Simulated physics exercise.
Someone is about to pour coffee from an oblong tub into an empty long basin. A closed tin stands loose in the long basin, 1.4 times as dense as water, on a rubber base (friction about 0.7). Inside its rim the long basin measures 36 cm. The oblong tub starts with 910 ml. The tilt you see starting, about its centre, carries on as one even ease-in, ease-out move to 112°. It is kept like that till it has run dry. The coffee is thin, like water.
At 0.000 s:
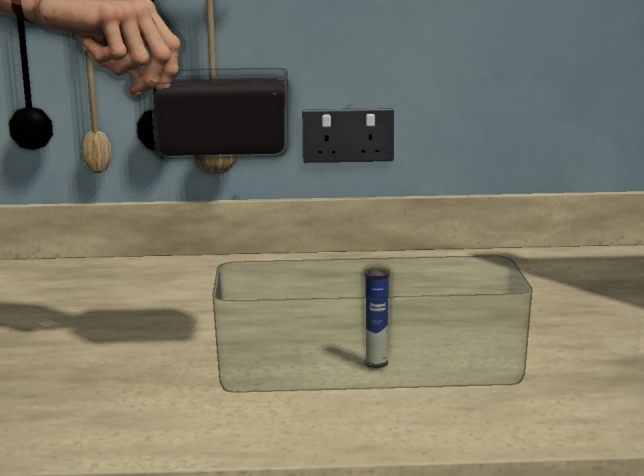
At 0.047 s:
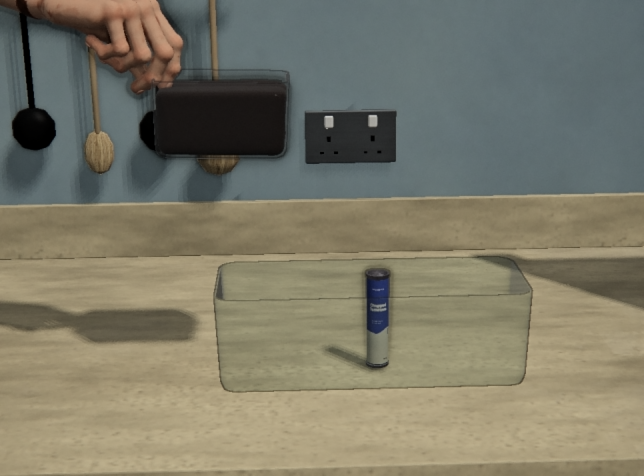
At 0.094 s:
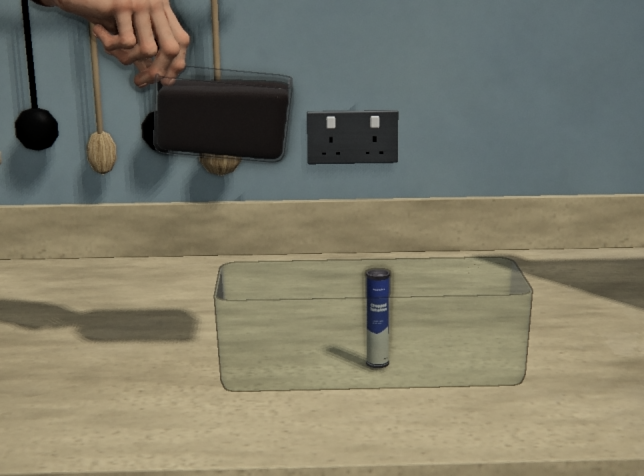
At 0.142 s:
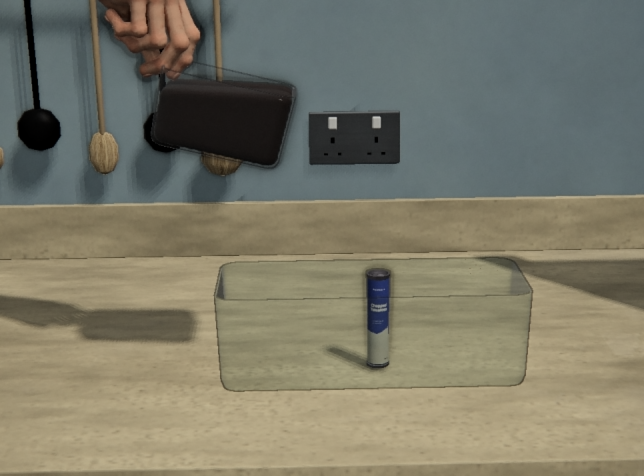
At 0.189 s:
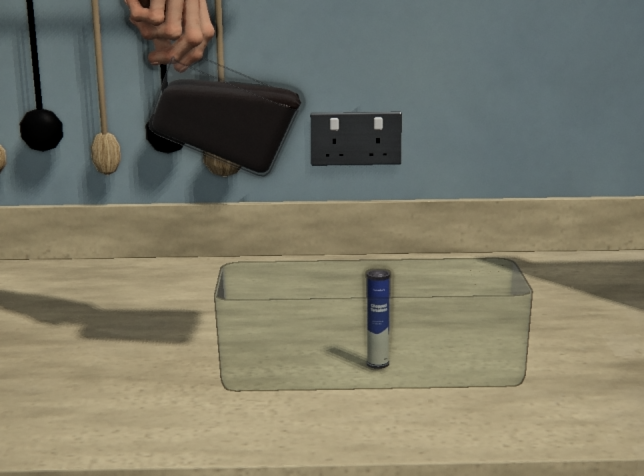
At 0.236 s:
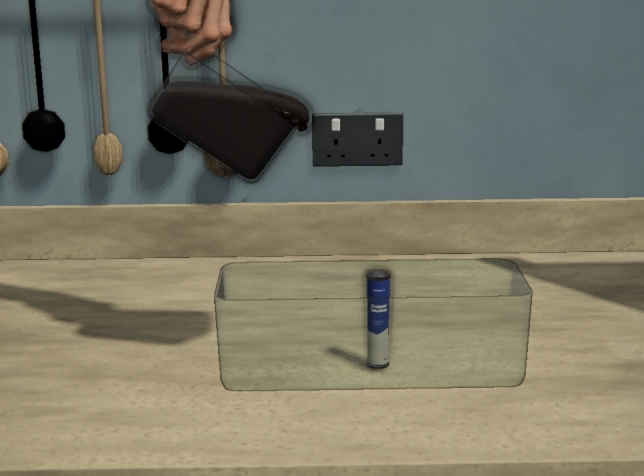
A kitchen worktop with pale wood grain is seen from the front and slightly above, against a blue wall with hanging utensils and a dark double socket. A blue-and-silver tin stands in a clear long basin, while a hand at upper left holds a dark oblong tub. The hand moves right as the tub tilts steadily clockwise, its shadow shifting, and the camera drifts very slightly.
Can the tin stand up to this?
The tin falls.
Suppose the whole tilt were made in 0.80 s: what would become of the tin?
Then it goes over.
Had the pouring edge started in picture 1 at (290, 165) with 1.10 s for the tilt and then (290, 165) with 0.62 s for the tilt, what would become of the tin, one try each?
First it keeps standing; then it keeps standing.
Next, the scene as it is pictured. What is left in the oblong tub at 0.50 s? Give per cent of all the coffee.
Some 20 per cent.
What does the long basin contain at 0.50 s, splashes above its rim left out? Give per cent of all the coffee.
Near 22 in a hundred.
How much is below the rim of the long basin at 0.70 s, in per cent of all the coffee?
Near 84 in a hundred.
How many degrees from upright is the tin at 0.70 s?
It is at some 5°.
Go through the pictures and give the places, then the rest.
The first picture shows tilt 0°; pouring edge (286, 76); surface from (157, 87) to (285, 87); the long basin's rim runs from (216, 283) to (521, 275); the tin's top is at (377, 277).
The second picture shows tilt 2°; pouring edge (288, 79); surface from (159, 88) to (287, 87).
The third picture shows tilt 6°; pouring edge (291, 84); surface from (161, 86) to (289, 89).
The fourth picture shows tilt 14°; pouring edge (295, 94); surface from (164, 87) to (293, 91).
The fifth picture shows tilt 24°; pouring edge (297, 107); surface from (162, 92) to (295, 101); 2 per cent is over the edge.
The sixth picture shows tilt 35°; pouring edge (297, 122); surface from (164, 87) to (292, 110); 7 per cent is over the edge.
After 0.50 s the tilt is 102° and 20 per cent is still to pour; the tin stands where it began.
After 0.70 s the tilt is 112° and 2 per cent is still to pour; the tin leans 6°.
After 0.90 s the tilt is 112° and 0 per cent is still to pour; the tin leans 56°.
After 1.12 s the tilt is 112° and 0 per cent is still to pour; the tin lies on its side.
In the end the tin lies on its side.
